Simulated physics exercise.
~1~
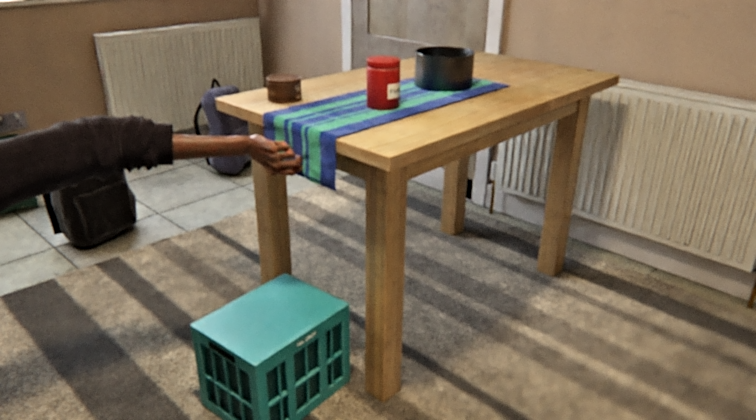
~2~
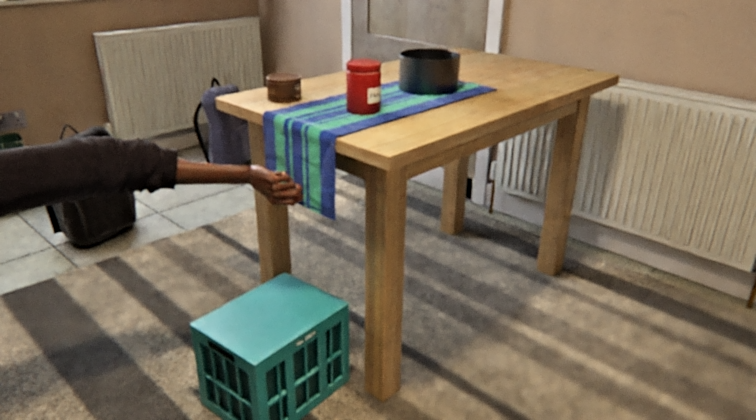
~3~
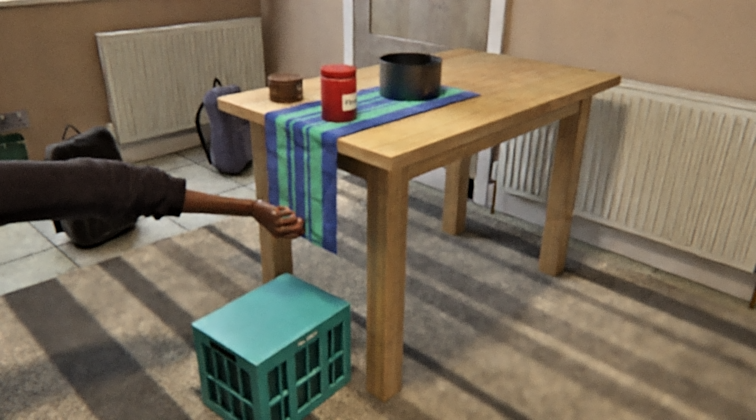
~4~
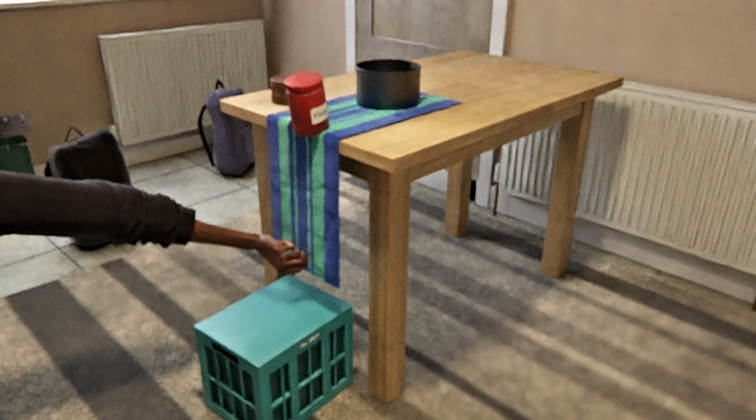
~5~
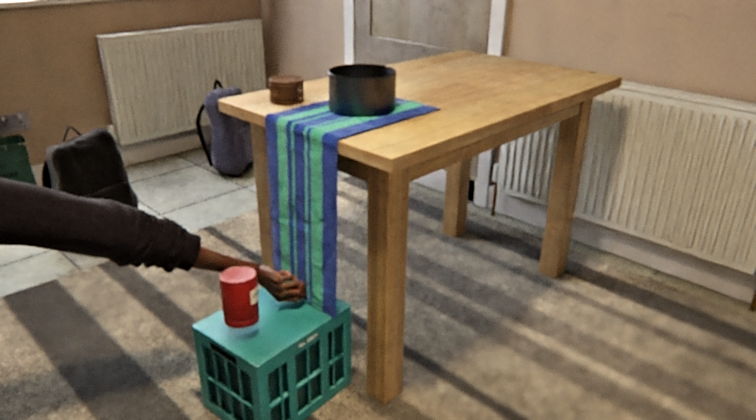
Hand drawing a striped blue cloth down off a wooden table, tipping a red jar over the edge while brown tub stays put.
